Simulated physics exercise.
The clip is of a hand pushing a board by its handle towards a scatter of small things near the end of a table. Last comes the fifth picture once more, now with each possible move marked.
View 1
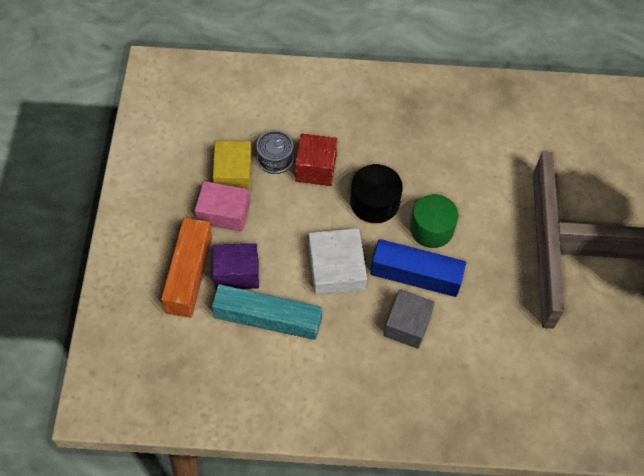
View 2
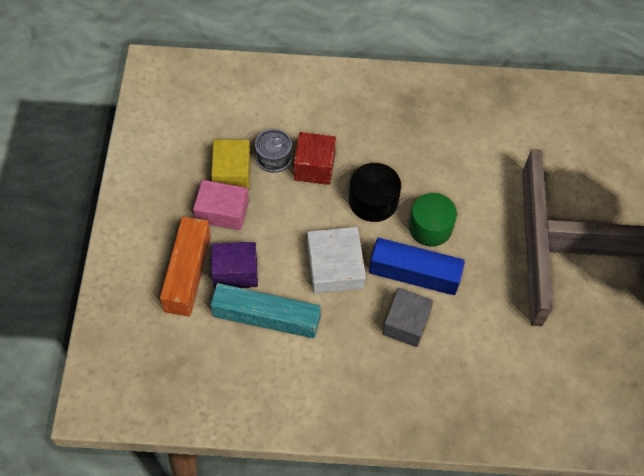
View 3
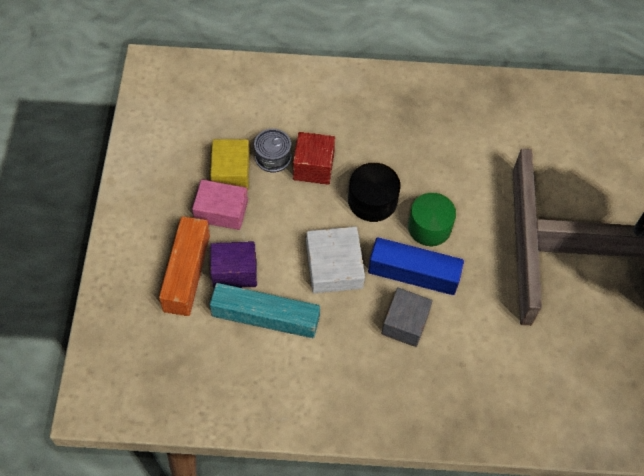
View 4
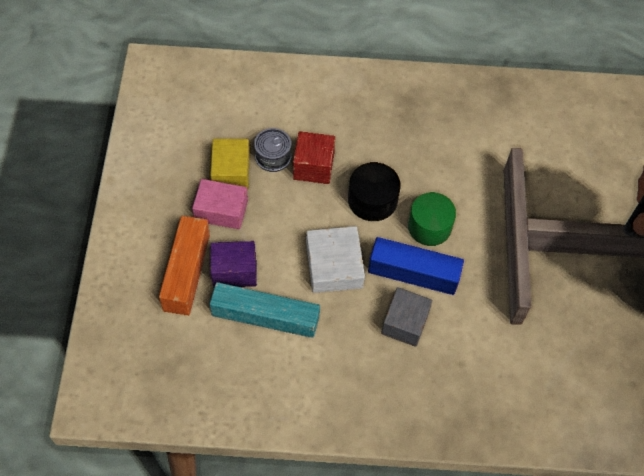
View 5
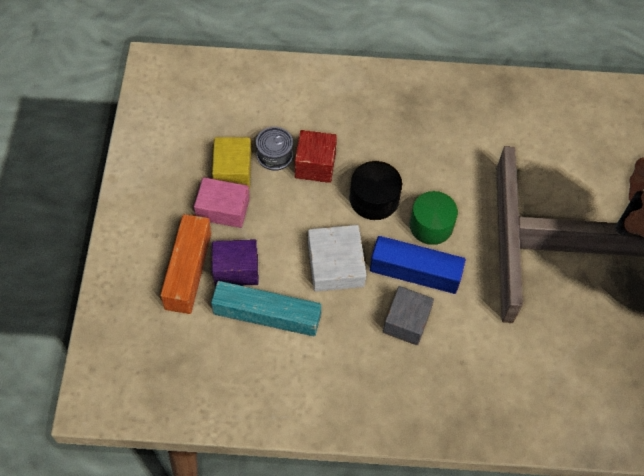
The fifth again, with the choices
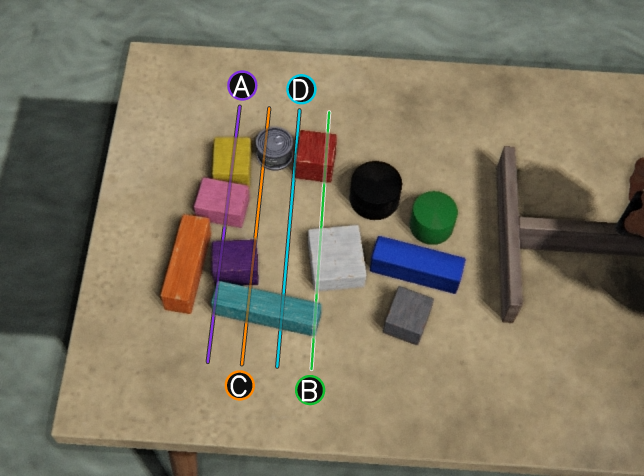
In this clip, a hand at the right edge slides a wooden board by its handle slowly leftward a short way across a table, while the colourful blocks, bars and round tins scattered to its left stay in place, untouched.
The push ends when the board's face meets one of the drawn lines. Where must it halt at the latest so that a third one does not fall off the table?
A is the last line within the limit.
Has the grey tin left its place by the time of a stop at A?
Yes.
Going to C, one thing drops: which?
The orange bar.
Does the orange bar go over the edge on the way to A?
By then, yes.
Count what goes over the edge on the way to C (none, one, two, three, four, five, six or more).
One.
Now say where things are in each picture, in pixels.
In the first frame, turquoise bar (267, 313); green tin (434, 221); red block (317, 160).
In the second frame, board (542, 225); blue stick (416, 267).
In the third frame, board (531, 224); purple block (234, 265).
In the fourth frame, board (521, 223); orange bar (186, 265).
In the fifth frame, board (513, 222); pink block (223, 203); grey block (408, 315); grey tin (275, 149).
On the copy, A at (225, 225); B at (321, 231); C at (257, 227); D at (289, 229).
On A. First, board (410, 215); grey block (383, 323); purple block (231, 262).
Then, board (306, 208); orange bar (93, 269); purple block (130, 264).
Finally, board (228, 203); orange bar over the edge; purple block over the edge; two fallen.
By contrast, B is within the limit but short; C is within the limit but short; D is within the limit but short.
